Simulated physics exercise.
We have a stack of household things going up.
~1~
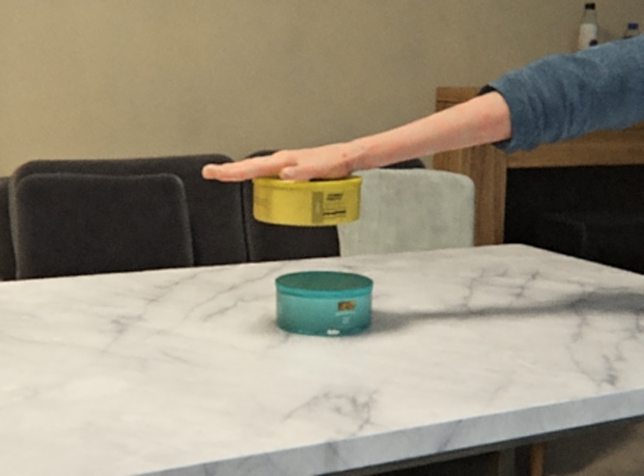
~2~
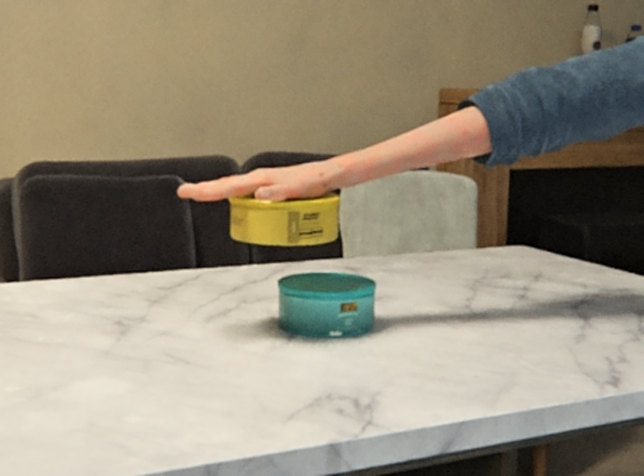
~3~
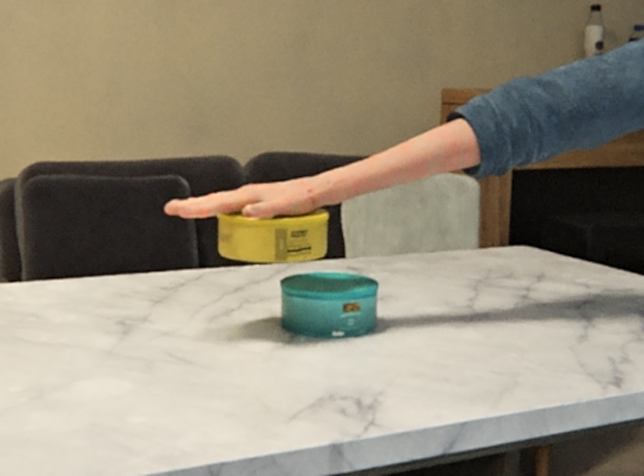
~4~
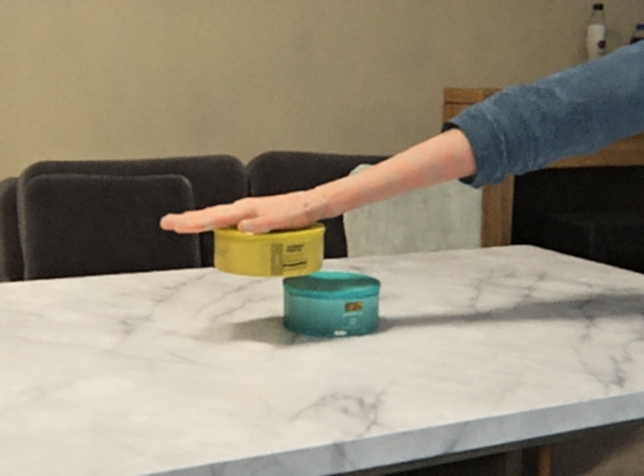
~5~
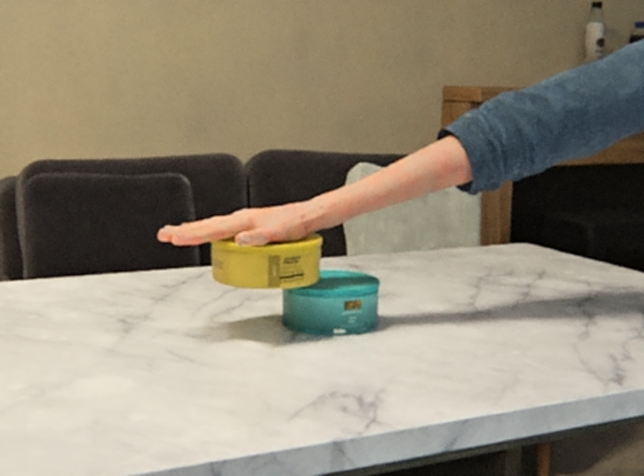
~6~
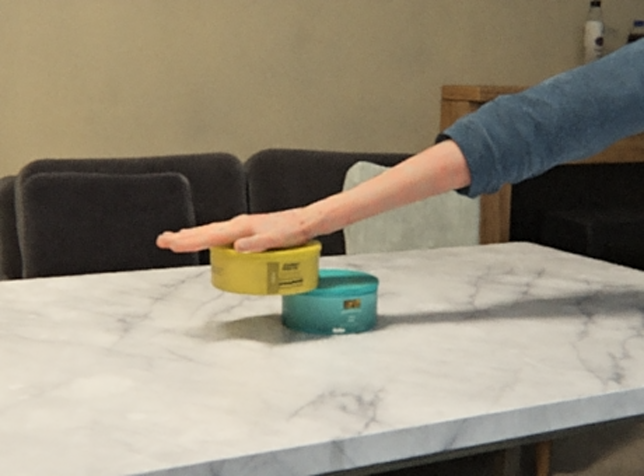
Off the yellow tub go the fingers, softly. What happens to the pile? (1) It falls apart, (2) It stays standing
It falls apart.
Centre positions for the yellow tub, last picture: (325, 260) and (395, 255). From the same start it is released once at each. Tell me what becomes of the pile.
First, it stays up; second, it comes apart.
Then, 0.20 s later than the last frame, yellow tub tilted by 23° near (259, 274).
Then, 0.30 s later than the last frame, yellow tub tilted by 37° near (257, 282).
Then, 0.60 s later than the last frame, yellow tub resting near (257, 282).
When it is over, lying over in the pile, yellow tub; turquoise tub as before. End places, in pixels of the last picture, yellow tub near (257, 282). The pile comes apart.
